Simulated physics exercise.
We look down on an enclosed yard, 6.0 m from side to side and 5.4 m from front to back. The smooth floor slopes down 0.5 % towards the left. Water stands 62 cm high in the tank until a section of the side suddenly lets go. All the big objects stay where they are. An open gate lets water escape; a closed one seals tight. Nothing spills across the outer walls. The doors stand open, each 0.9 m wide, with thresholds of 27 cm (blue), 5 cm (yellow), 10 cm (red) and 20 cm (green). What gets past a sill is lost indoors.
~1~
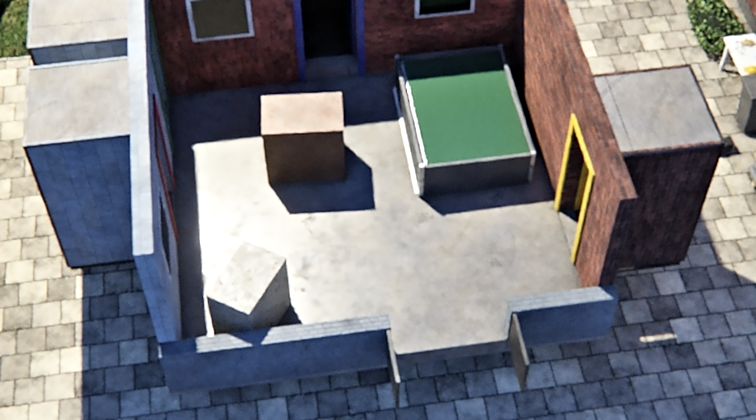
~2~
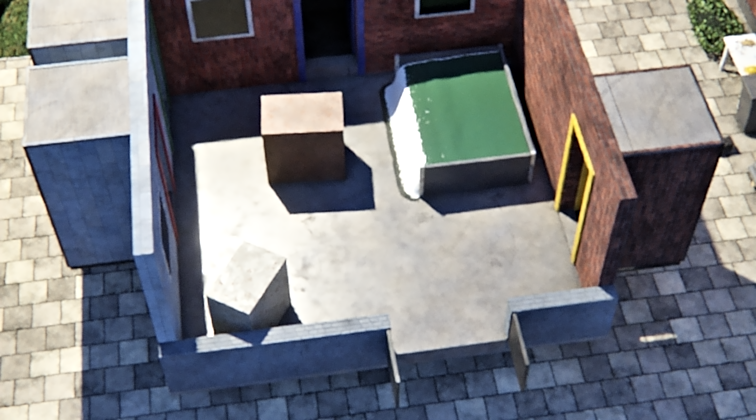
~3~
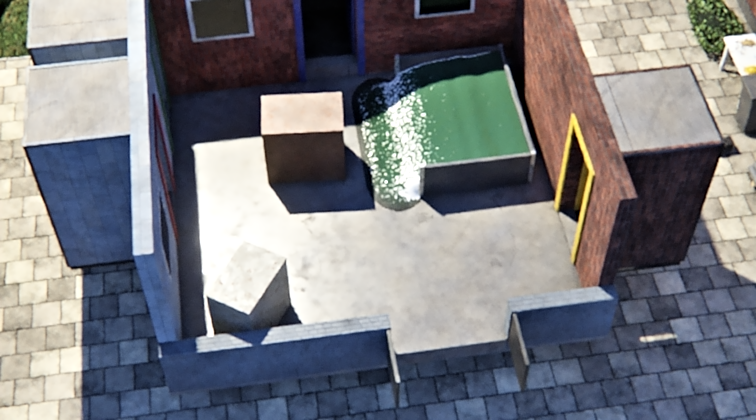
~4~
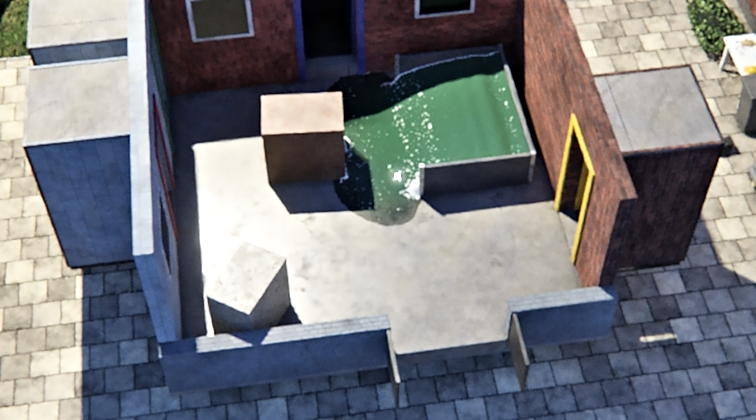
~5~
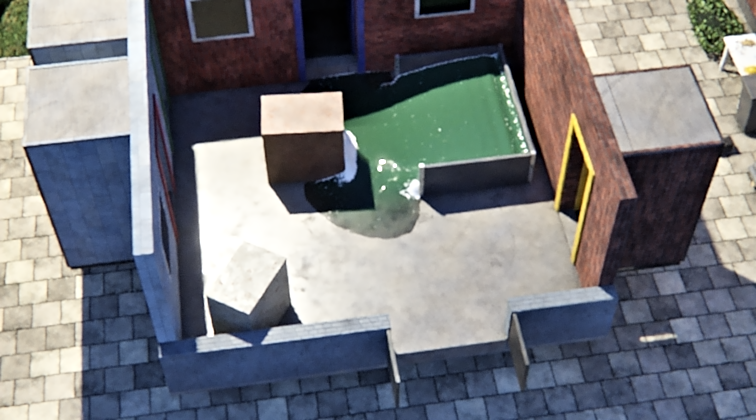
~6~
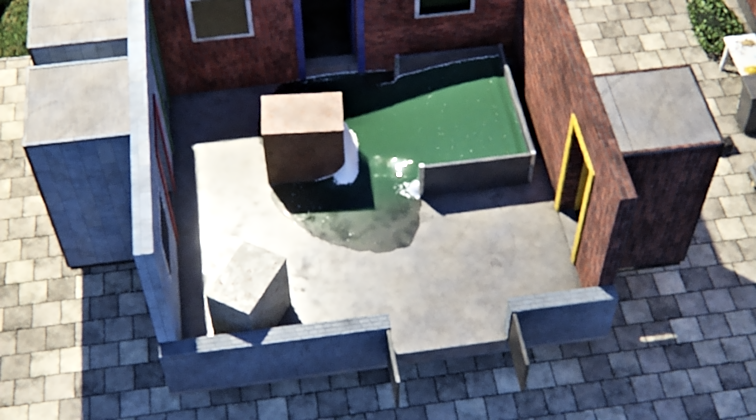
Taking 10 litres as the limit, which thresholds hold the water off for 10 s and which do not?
The water let in: At the blue door it keeps below the limit; at the yellow door it exceeds the limit; at the red door it passes the limit; at the green door it passes the limit.
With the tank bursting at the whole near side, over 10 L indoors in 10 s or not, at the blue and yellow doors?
Then: Blue not over, yellow past it.
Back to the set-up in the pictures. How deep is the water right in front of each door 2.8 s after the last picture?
Depths in cm: Blue 16, yellow 0, red 8, green 26.
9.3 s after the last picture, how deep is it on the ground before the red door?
Some 8.0 cm.
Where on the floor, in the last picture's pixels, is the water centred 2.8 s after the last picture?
At about (311, 184).
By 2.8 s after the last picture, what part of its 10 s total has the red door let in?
About 45 per cent.
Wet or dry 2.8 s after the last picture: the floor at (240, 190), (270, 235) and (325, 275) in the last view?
In turn: Wet, under water, under water.
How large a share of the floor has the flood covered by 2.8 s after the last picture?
Some 75 per cent of it.
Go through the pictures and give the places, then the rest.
The first frame shows the tank at (462, 107) is whole and still, 62 cm deep.
In the second frame, water pours out at (410, 129) and has run 1.2 m, to (412, 196); typically 10 cm deep outside, 62 cm at the tank's back.
In the third frame, water pours out at (410, 131) and has run 1.4 m, to (399, 207); typically 12 cm deep outside, 62 cm at the tank's back.
In the fourth frame, the front is at (386, 221), 1.7 m from the gap at (410, 132); 3.4 m2 of floor is under water; 58 cm left at the back of the tank.
In the fifth frame, water pours out at (410, 132) and has run 2.1 m, to (317, 81); typically 9 cm deep outside, 52 cm at the tank's back.
In the sixth frame, the front is at (288, 211), 2.5 m from the gap at (410, 132); 6.2 m2 of floor is under water; 53 cm left at the back of the tank.
Then, 0.7 s after the last picture water covers 45 % of the floor and is deepest (44 cm) near (351, 154); blue door 17 cm at the sill, 0 L in, yellow door not reached, red door 8 cm at the sill, 0 L in, green door 26 cm at the sill, 0 L in.
Then, 1.5 s after the last picture water covers 60 % of the floor and is deepest (44 cm) near (181, 101); blue door 24 cm at the sill, 0 L in, yellow door not reached, red door 11 cm at the sill, 2 L in, green door 37 cm at the sill, 36 L in.
Then, 2.8 s after the last picture water covers 75 % of the floor and is deepest (26 cm) near (172, 134); blue door 16 cm at the sill, 2 L in, yellow door not reached, red door 8 cm at the sill, 15 L in, green door 26 cm at the sill, 130 L in.
Then, 5.3 s after the last picture water covers 85 % of the floor and is deepest (23 cm) near (234, 350); blue door 6 cm at the sill, 2 L in, yellow door not reached, red door 7 cm at the sill, 18 L in, green door 11 cm at the sill, 140 L in.
Then, 9.3 s after the last picture water covers 95 % of the floor and is deepest (16 cm) near (170, 103); blue door 8 cm at the sill, 2 L in, yellow door 10 cm at the sill, 27 L in, red door 8 cm at the sill, 34 L in, green door 10 cm at the sill, 140 L in.
